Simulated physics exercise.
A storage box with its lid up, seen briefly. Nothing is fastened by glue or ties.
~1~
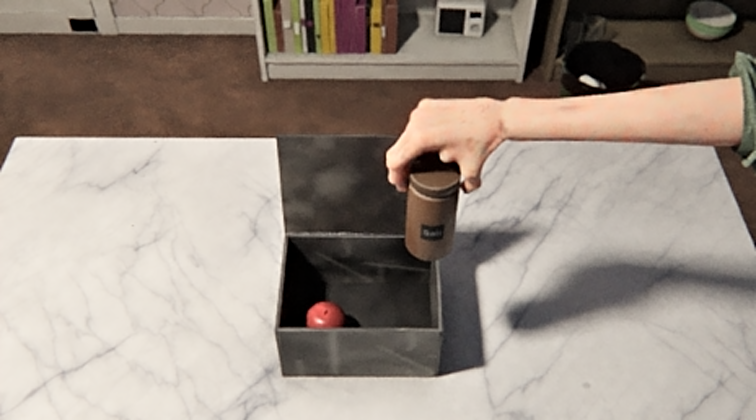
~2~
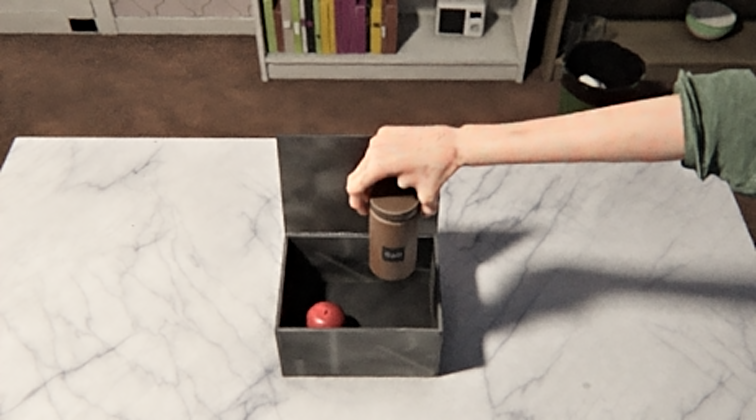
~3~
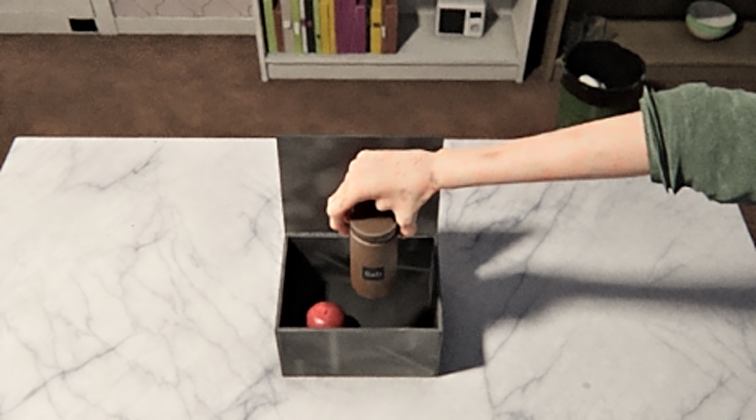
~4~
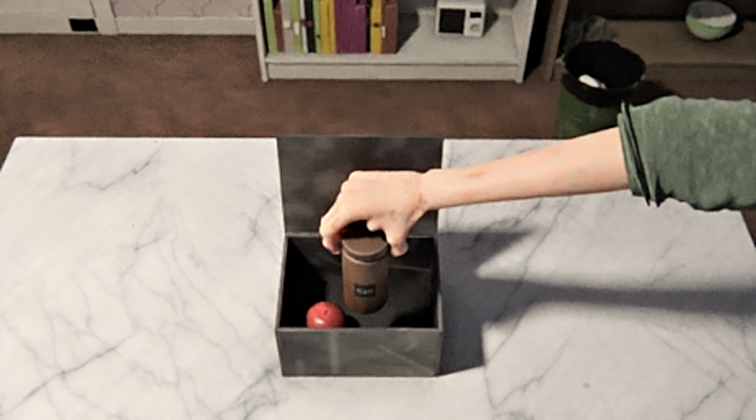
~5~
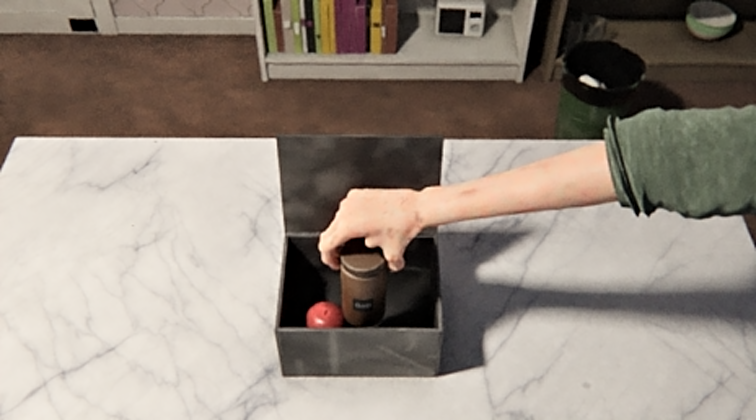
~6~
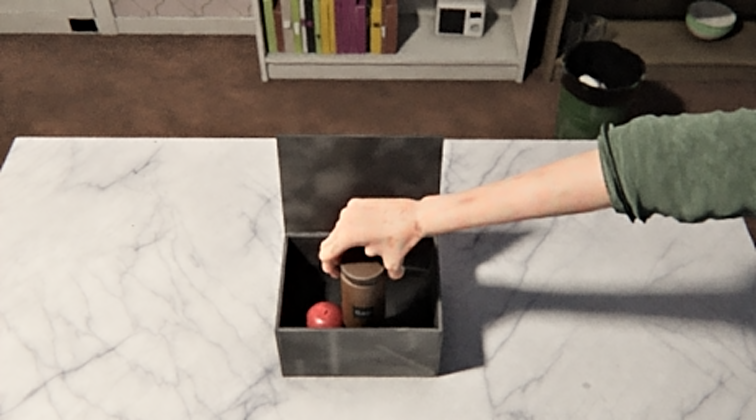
A hand reached in from the right, holding a brown jar over an open dark box with a red ball-like object inside, then moved it left and lowered it into the box beside the object.
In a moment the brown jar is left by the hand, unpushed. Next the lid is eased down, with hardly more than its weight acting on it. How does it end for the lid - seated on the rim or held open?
For the lid it ends held open.
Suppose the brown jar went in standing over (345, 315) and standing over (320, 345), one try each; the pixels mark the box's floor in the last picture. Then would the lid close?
On the first try the lid comes fully down; on the second it remains open.
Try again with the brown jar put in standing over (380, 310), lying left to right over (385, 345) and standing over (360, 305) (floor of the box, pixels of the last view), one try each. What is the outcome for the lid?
In order: Lid stays open, lid shuts, lid stays open.
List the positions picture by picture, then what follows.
Still above its spot; brown jar (432, 208), in the first picture.
Still above its spot; brown jar (394, 230), in the second picture.
Still above its spot; brown jar (374, 250), in the third picture.
Still above its spot; brown jar (366, 268), in the fourth picture.
Still above its spot; brown jar (364, 282), in the fifth picture.
In place under the hand; brown jar (364, 290), in the sixth picture.
Then, 0.30 s after the last picture, brown jar tipped 7° from how it was near (383, 319); red apple rolled a little.
Then, 1.20 s after the last picture, lid starting down; brown jar slid about its own width near (372, 319); red apple rolled a little.
Then, 1.70 s after the last picture, lid 52° above the rim; brown jar slid about its own width near (372, 319); red apple rolled a little.
Then, 2.00 s after the last picture, lid 28° above the rim; brown jar slid about its own width near (372, 319); red apple rolled a little.
At rest, lid 11° above the rim; moved from the start, brown jar; red apple in place. Seen from the same camera at the end, brown jar near (372, 318).
